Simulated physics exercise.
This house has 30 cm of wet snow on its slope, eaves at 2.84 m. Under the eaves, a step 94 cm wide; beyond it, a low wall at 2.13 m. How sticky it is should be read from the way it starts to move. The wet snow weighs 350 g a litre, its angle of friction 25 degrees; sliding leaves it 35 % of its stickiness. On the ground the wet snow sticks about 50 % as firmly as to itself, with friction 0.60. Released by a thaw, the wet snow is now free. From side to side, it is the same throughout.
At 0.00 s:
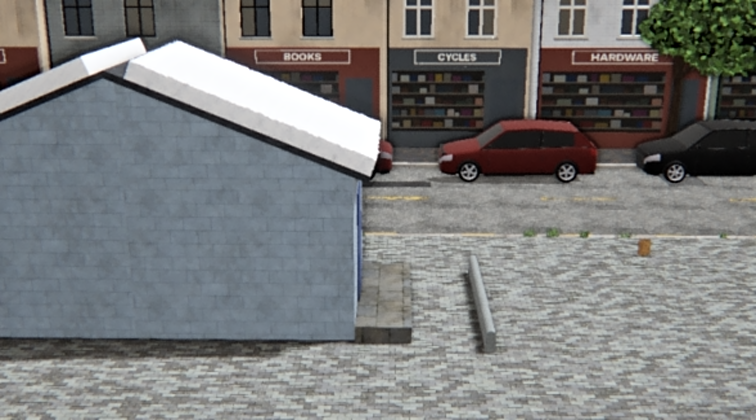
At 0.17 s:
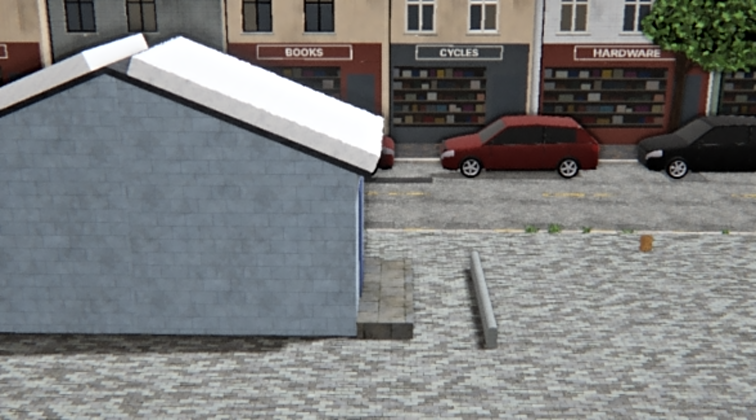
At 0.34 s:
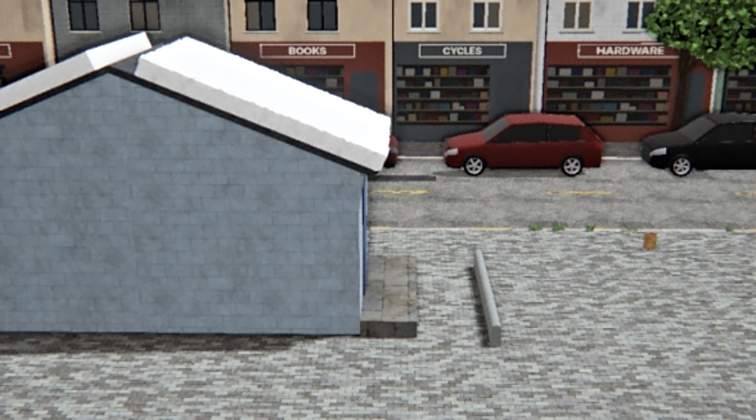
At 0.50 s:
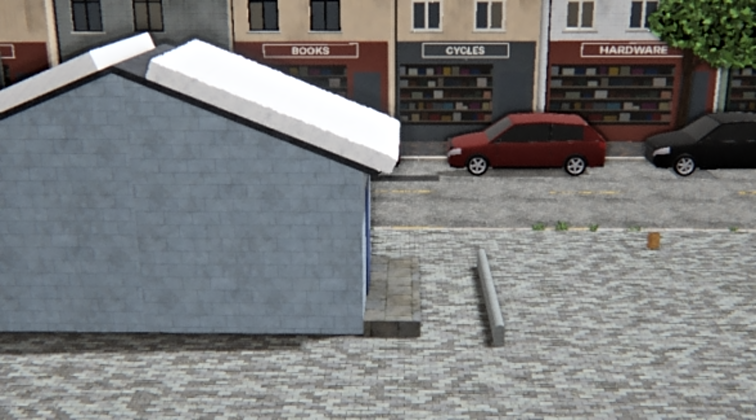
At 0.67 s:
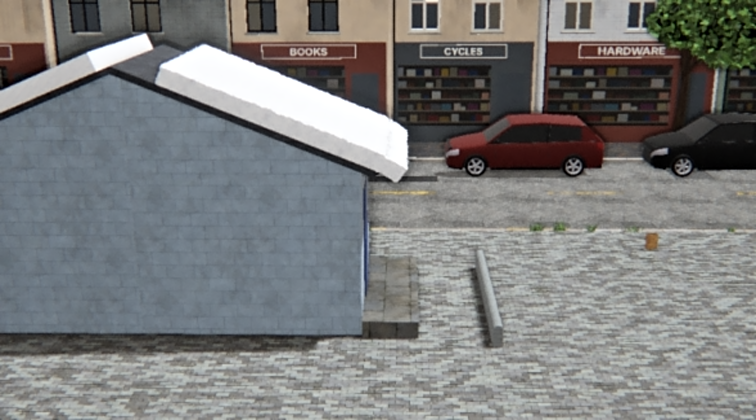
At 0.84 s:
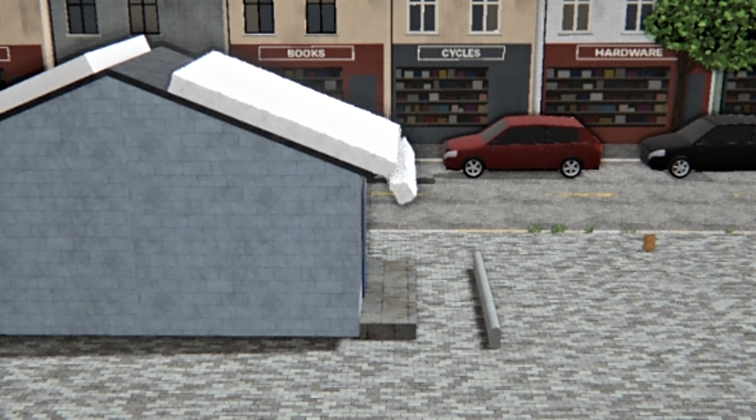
To begin with, a thick white layer of snow lies on the right slope of a grey-blue house, with parked cars and shops behind. It slides slowly down to the right, baring dark roof near the ridge, then pokes out past the eaves, where its lower edge cracks and bends downward.
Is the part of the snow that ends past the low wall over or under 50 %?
Higher than 50 %.
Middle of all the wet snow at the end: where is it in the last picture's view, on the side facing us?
It sits close to (523, 330).
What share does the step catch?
Near 0 %.
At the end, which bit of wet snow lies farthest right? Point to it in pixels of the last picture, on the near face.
It sits close to (648, 340) in the last picture.
After 1.23 s, 79 % is still on the roof and 0 % is past the low wall.
After 1.68 s, 50 % is still on the roof and 0 % is past the low wall.
After 2.14 s, 6 % is still on the roof and 12 % is past the low wall.
After 2.60 s, none is still on the roof and 57 % is past the low wall.
After 3.50 s, at the end, none is still on the roof and 57 % is past the low wall.
